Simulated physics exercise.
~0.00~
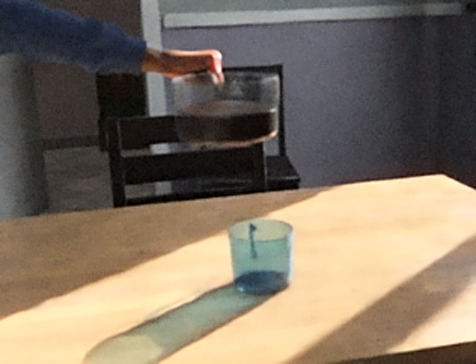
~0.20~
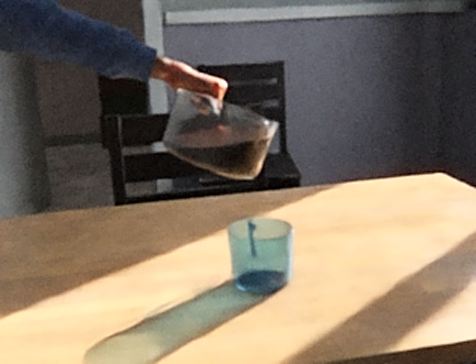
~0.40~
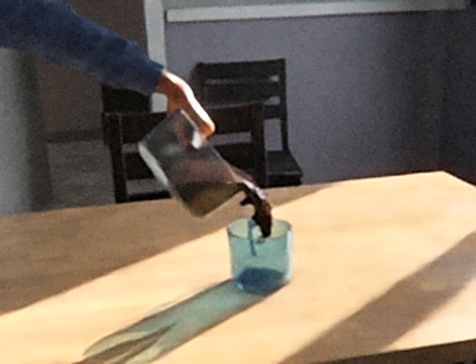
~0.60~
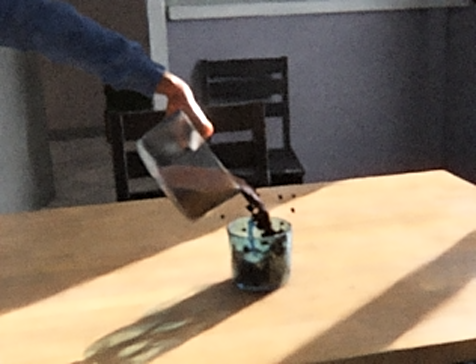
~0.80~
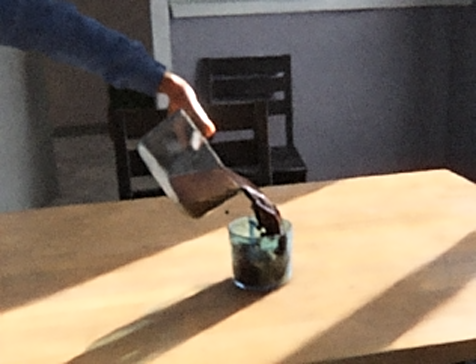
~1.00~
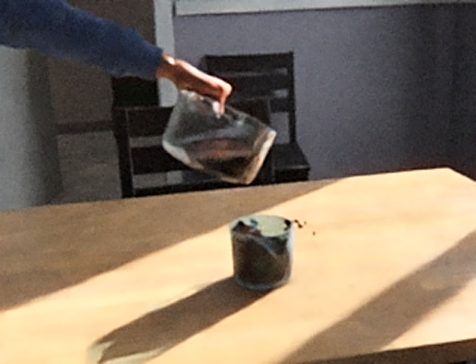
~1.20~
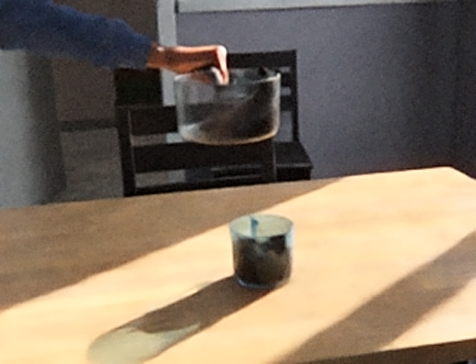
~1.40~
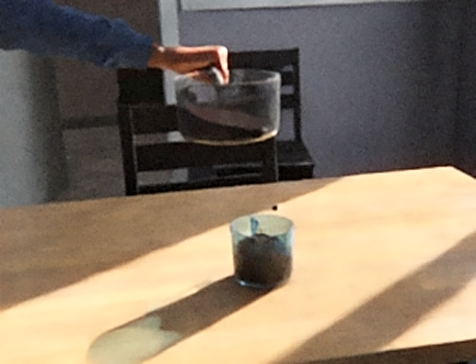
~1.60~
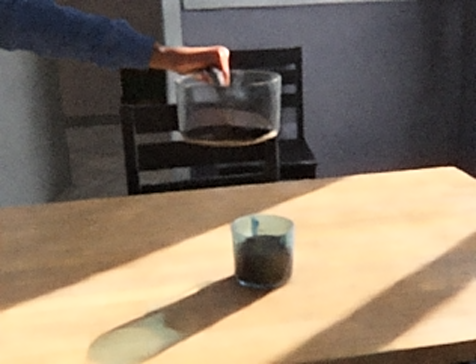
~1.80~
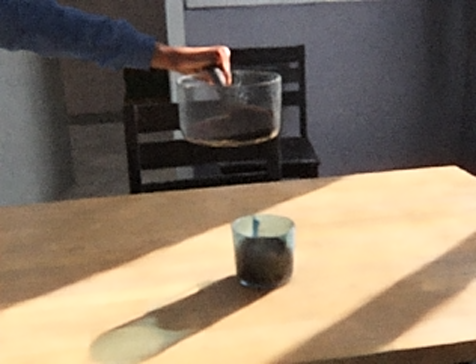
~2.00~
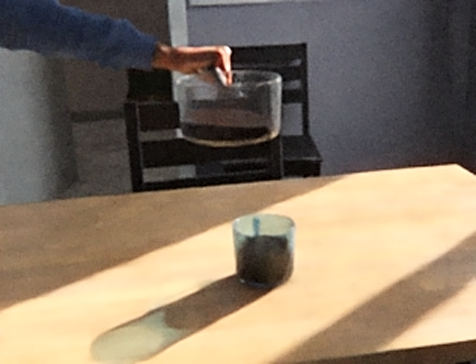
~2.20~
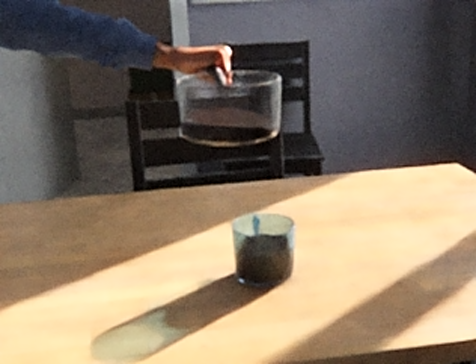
The clip opens with a hand in a blue sleeve holding a clear container of dark liquid above a small, bluish glass on a sunlit wooden table, with dark chairs behind. The hand tips the container to the right, lowering its lip toward the glass. Dark liquid tumbles out and fills much of the glass, with a few drops scattering around the rim. The hand then tilts the container back upright and lifts it away. It finally hovers nearly still, with some liquid left inside, above the darkened glass.
